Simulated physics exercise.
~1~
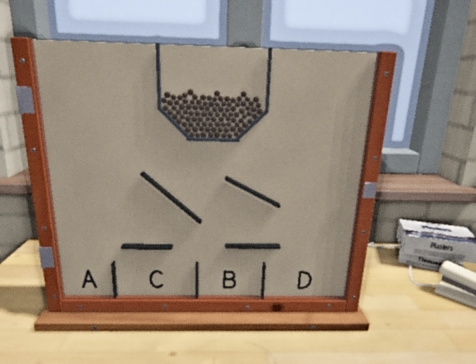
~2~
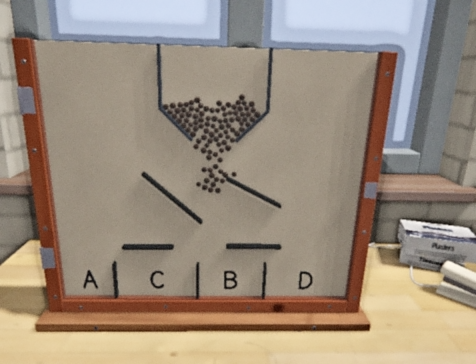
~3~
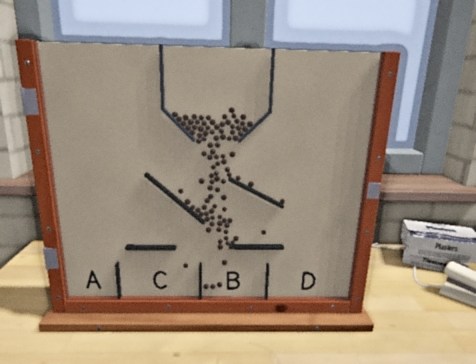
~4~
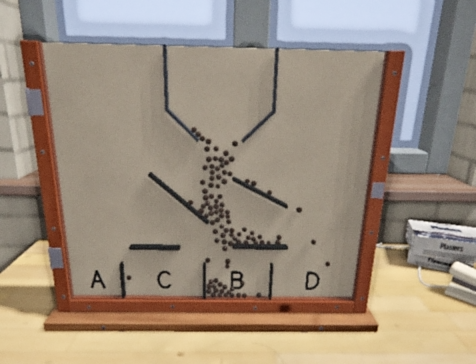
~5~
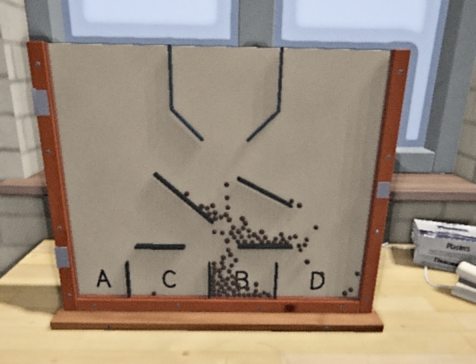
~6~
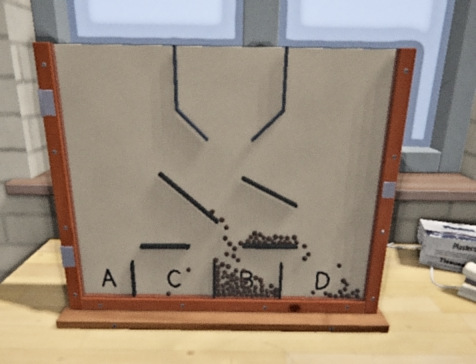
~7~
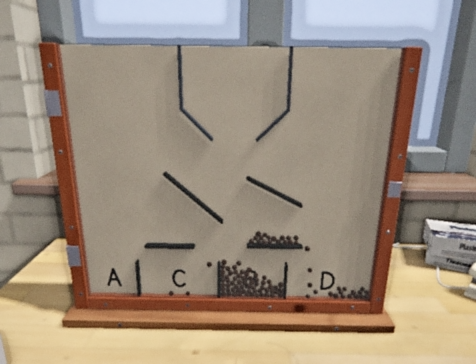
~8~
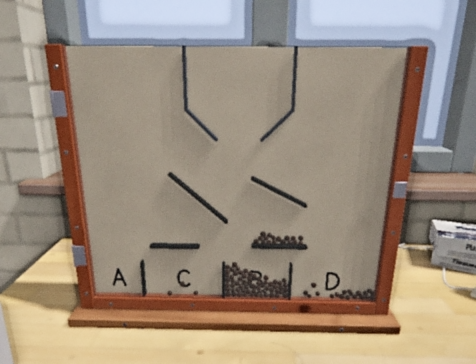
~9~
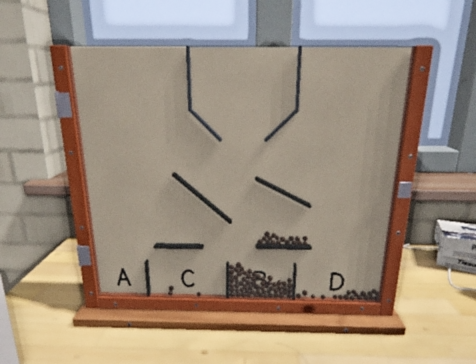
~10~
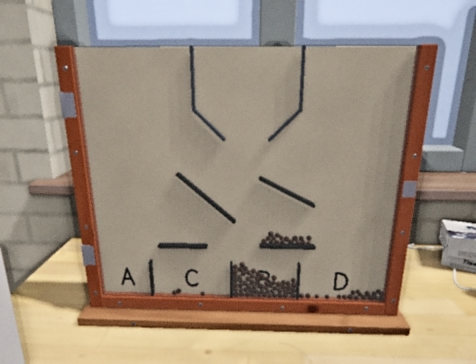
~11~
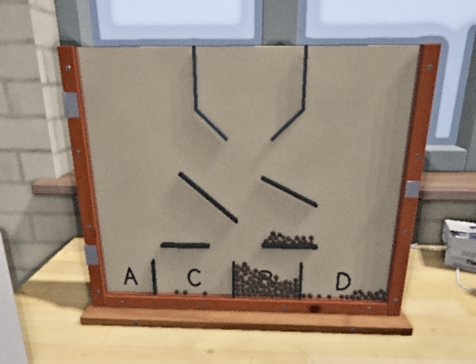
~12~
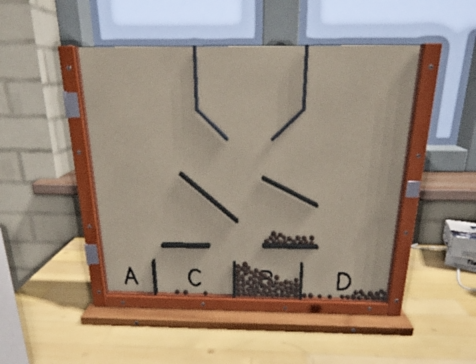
Small brown beads pouring from a hopper past slanted ledges, mostly filling bin B, with some settling in D and on a ledge.
